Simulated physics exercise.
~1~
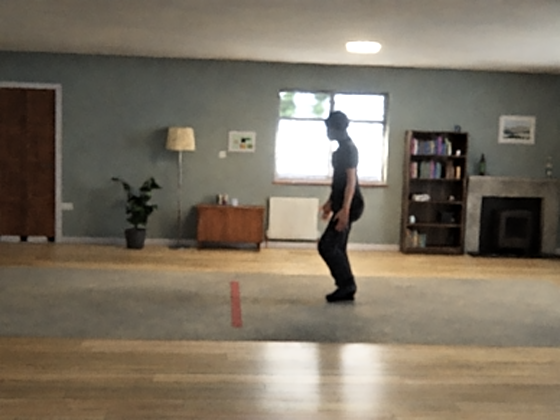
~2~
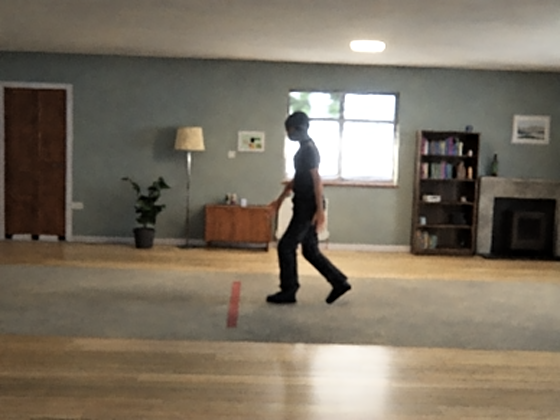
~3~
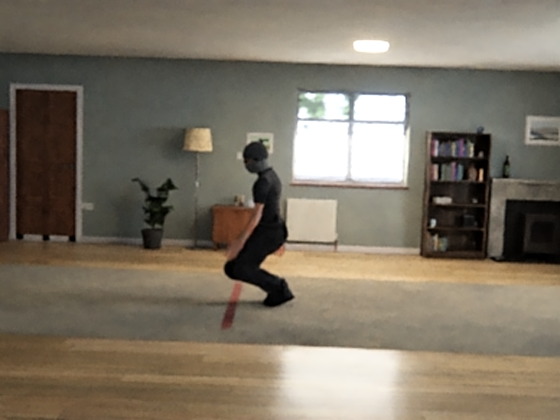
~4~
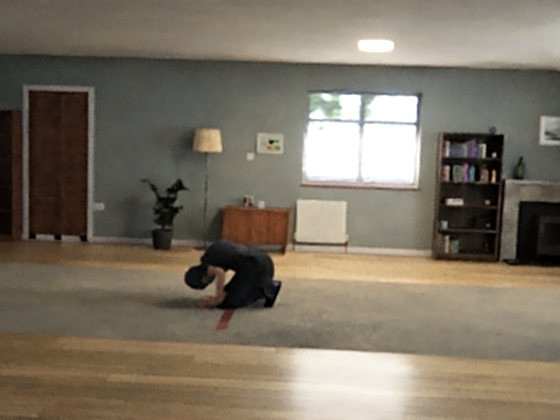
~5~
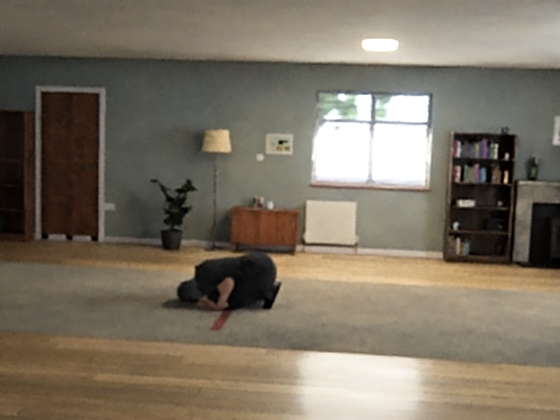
In a living room with grey-green walls, a person in dark clothes walked left towards a red strip on the floor, sank onto their knees and folded forward, ending with head and chest down beyond the strip and hips short of it.
